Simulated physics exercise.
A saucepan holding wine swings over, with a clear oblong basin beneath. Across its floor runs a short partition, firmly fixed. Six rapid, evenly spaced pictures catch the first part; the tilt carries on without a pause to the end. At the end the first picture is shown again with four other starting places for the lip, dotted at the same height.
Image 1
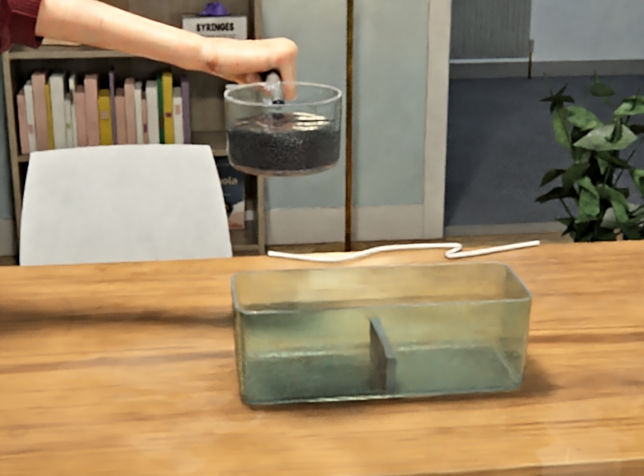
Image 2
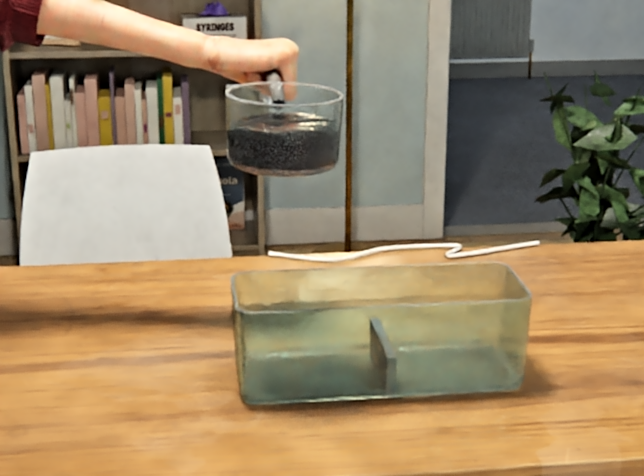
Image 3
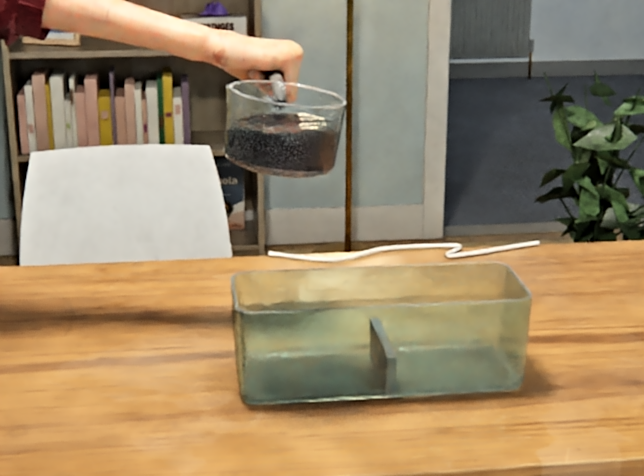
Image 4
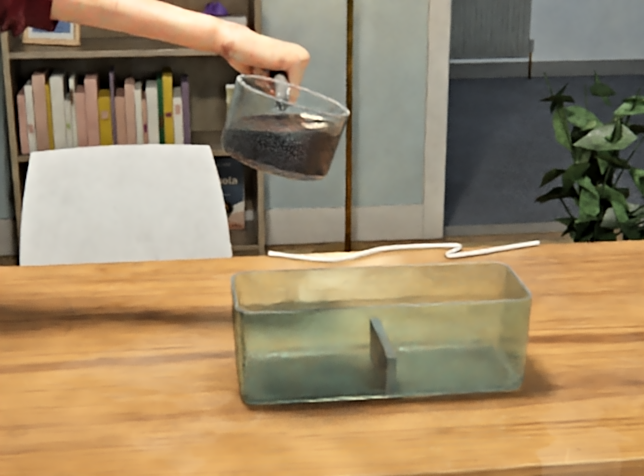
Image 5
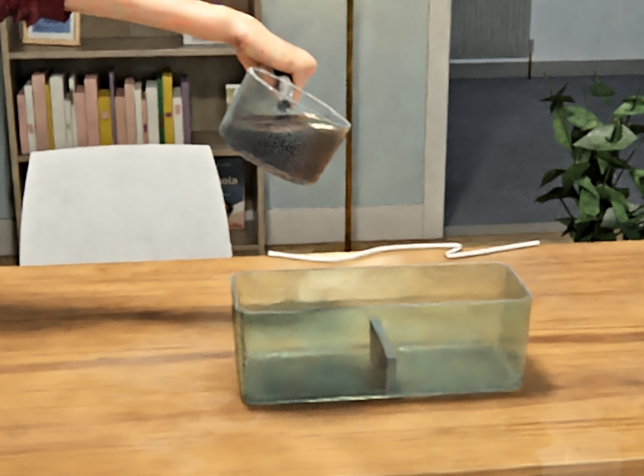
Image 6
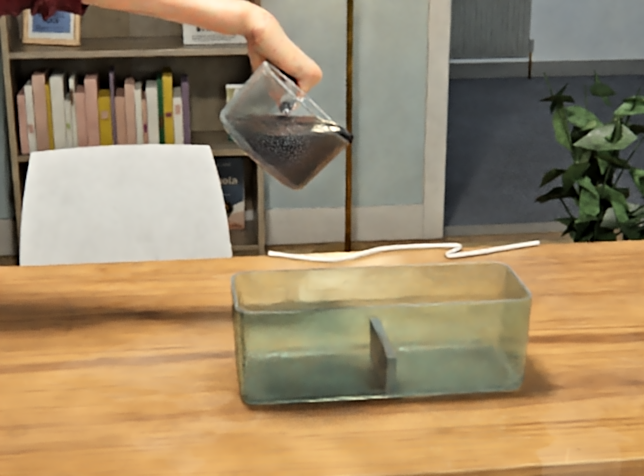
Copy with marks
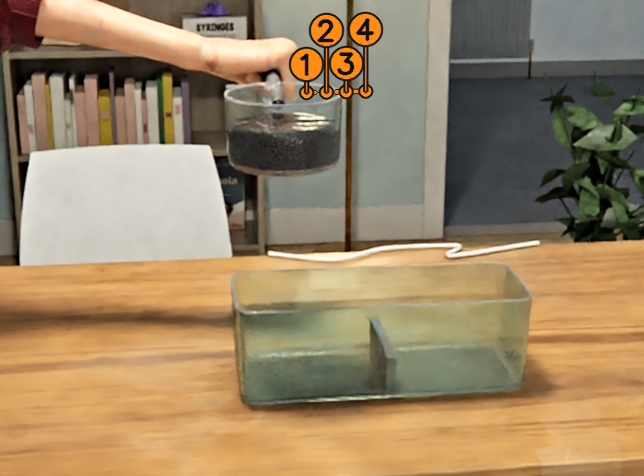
Hand tilting a clear pan of dark liquid steadily to the right above a divided glass basin, liquid just reaching over the lip.
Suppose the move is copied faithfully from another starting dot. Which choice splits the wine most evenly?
2 is best.
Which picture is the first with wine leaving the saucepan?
Picture 6.
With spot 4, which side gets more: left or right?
The right side.
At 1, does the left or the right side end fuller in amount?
The left one.
On the marked copy, 1 at (306, 92); 2 at (326, 92); 3 at (346, 91); 4 at (365, 91).
Choosing 1, about 84 % ends left of the wall and 15 % right of it.
Choosing 2, about 46 % ends left of the wall and 52 % right of it.
Choosing 3, about 10 % ends left of the wall and 89 % right of it.
Choosing 4, about 6 % ends left of the wall and 93 % right of it.
